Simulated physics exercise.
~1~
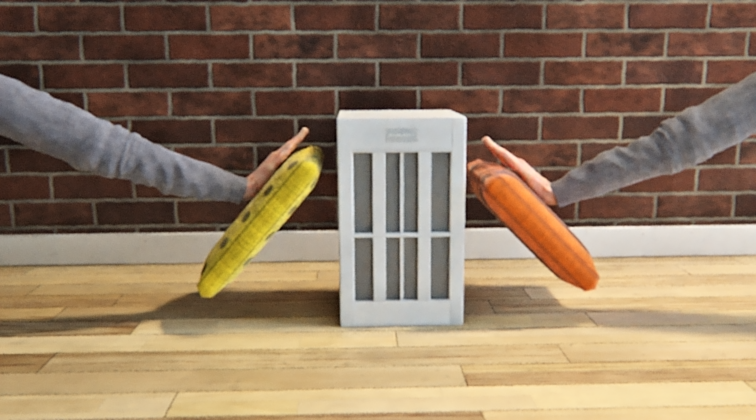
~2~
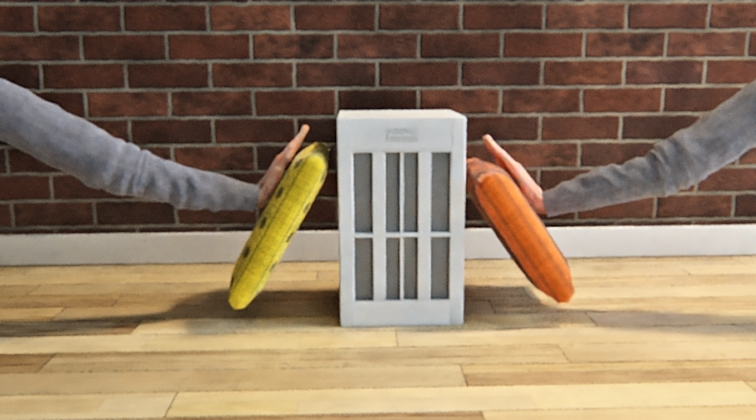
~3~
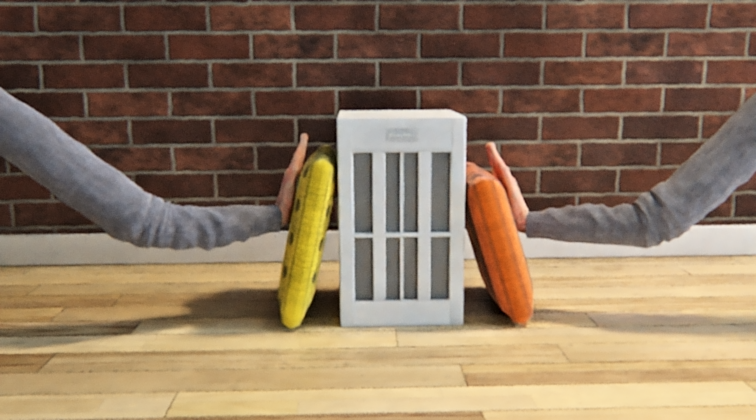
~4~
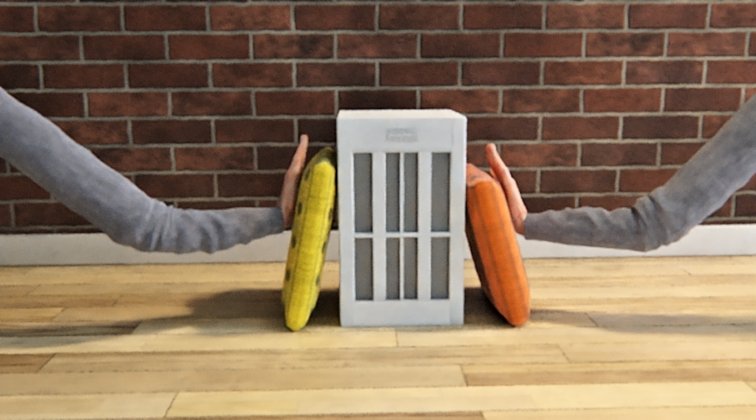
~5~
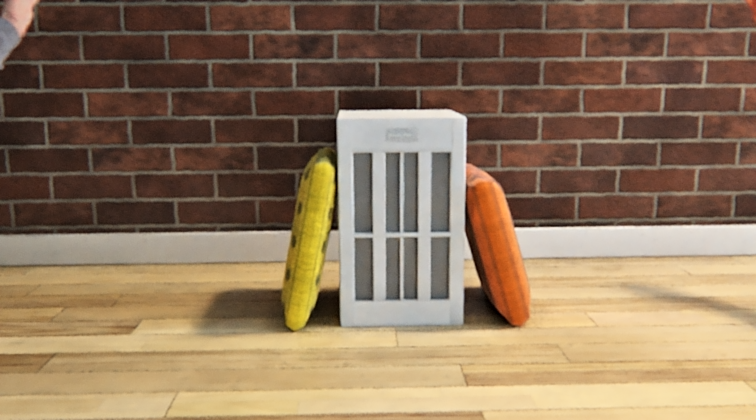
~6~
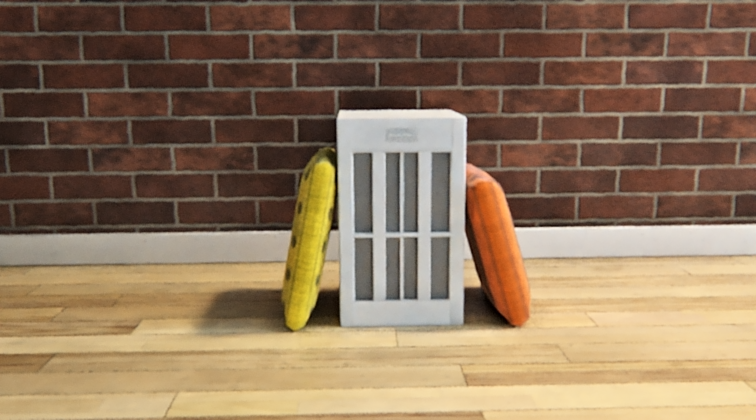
On a pale wooden floor before a brick wall, two hands press a yellow pillow against the left side of a white crate and an orange cushion against its right, then let go and withdraw, and both stay leaning there.
